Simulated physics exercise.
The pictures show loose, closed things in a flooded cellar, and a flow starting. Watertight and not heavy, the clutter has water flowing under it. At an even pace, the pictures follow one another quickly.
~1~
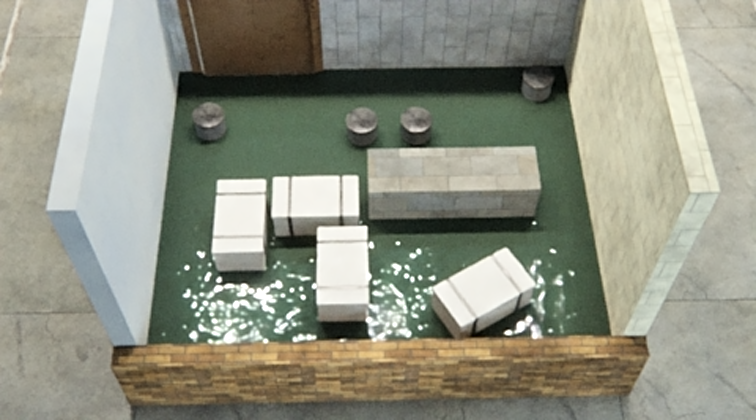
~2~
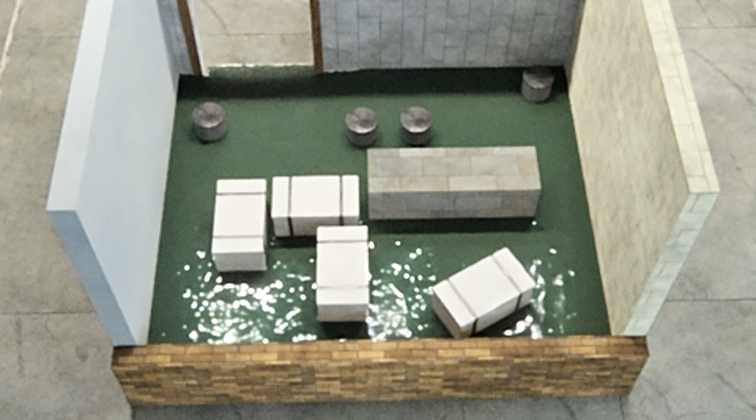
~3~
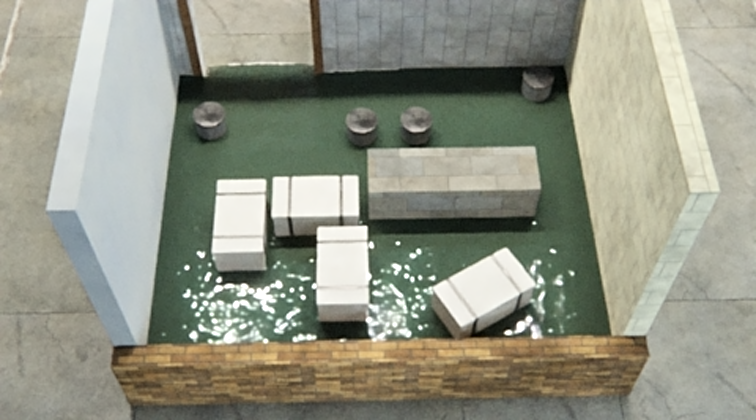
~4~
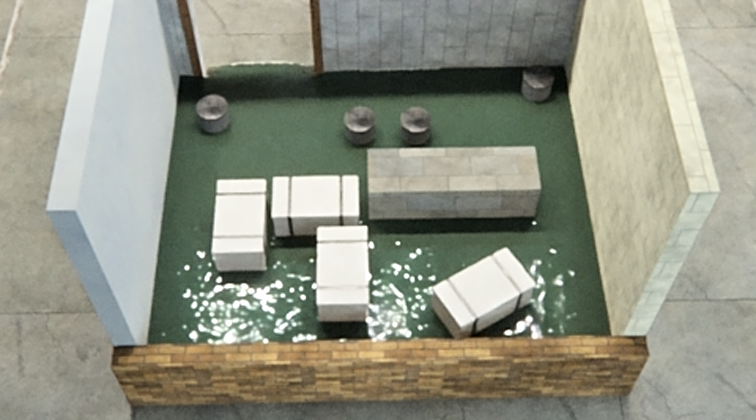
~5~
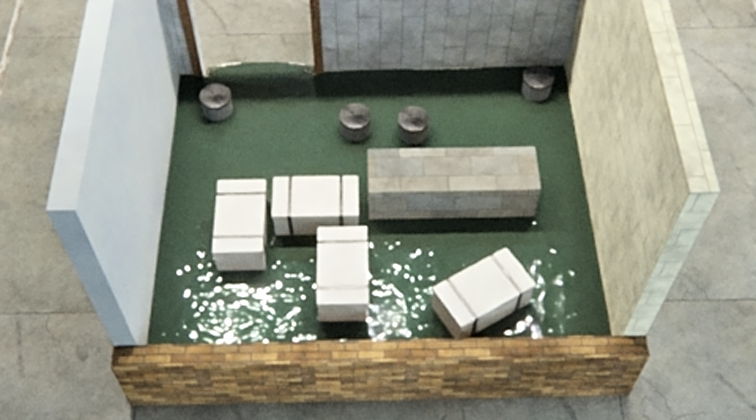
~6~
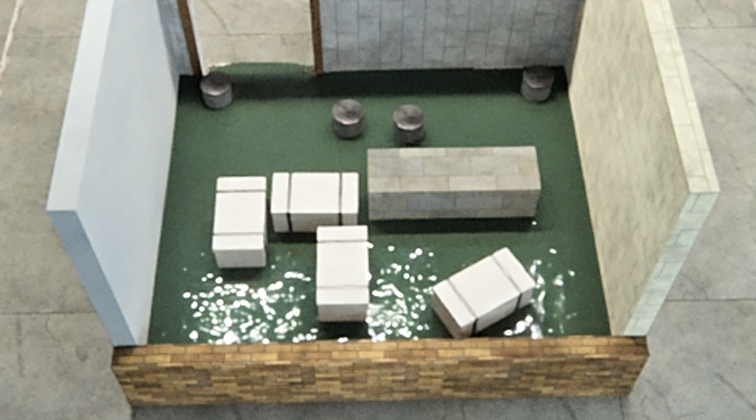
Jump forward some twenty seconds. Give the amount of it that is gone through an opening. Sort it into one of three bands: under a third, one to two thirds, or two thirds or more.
It falls in the top band, two thirds or more.
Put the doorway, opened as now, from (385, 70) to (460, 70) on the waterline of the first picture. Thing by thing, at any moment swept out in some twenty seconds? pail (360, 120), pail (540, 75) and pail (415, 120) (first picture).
Item one leaves at some point, item two leaves at some point, item three leaves at some point.
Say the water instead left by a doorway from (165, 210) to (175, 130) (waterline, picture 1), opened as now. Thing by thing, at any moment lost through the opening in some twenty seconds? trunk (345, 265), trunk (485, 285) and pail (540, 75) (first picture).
Lab log - 1: Escaped; 2: Retained; 3: Retained.
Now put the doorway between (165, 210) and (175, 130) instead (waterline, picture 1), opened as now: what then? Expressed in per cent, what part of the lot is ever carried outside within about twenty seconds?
Roughly 60 per cent.
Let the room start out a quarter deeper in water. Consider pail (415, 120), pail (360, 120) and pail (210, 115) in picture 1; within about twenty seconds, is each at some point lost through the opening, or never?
Log - object 1: Lost; object 2: Lost; object 3: Lost.
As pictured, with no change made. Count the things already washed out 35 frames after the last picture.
Total: 6.
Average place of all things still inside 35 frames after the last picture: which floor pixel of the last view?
Roughly at (410, 189).
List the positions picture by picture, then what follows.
In the first frame, a pail at (208, 115), afloat; a pail at (362, 120), afloat; 0 of 8 have shifted.
In the second frame, a pail at (208, 115), afloat; a pail at (362, 120) floats; 0 of 8 have shifted.
In the third frame, a pail at (209, 114) floats; a pail at (362, 120) floats; 0 of 8 have shifted.
In the fourth frame, a pail at (212, 107) floats, close to its start; a pail at (360, 119), afloat, close to its start; 1 of 8 have shifted.
In the fifth frame, a pail at (215, 95), afloat, close to its start; a pail at (355, 116) floats, close to its start; 2 of 8 have shifted.
In the sixth frame, a pail at (216, 83), afloat, a stride from its start; a pail at (348, 112) floats, close to its start; 3 of 8 have shifted.
A moment on, 1 of 8 are out; 7 afloat.
Next, 4 of 8 are out; 4 afloat.
Later, 6 of 8 are out; 2 afloat.
In the end, 6 of 8 are out; 1 afloat.
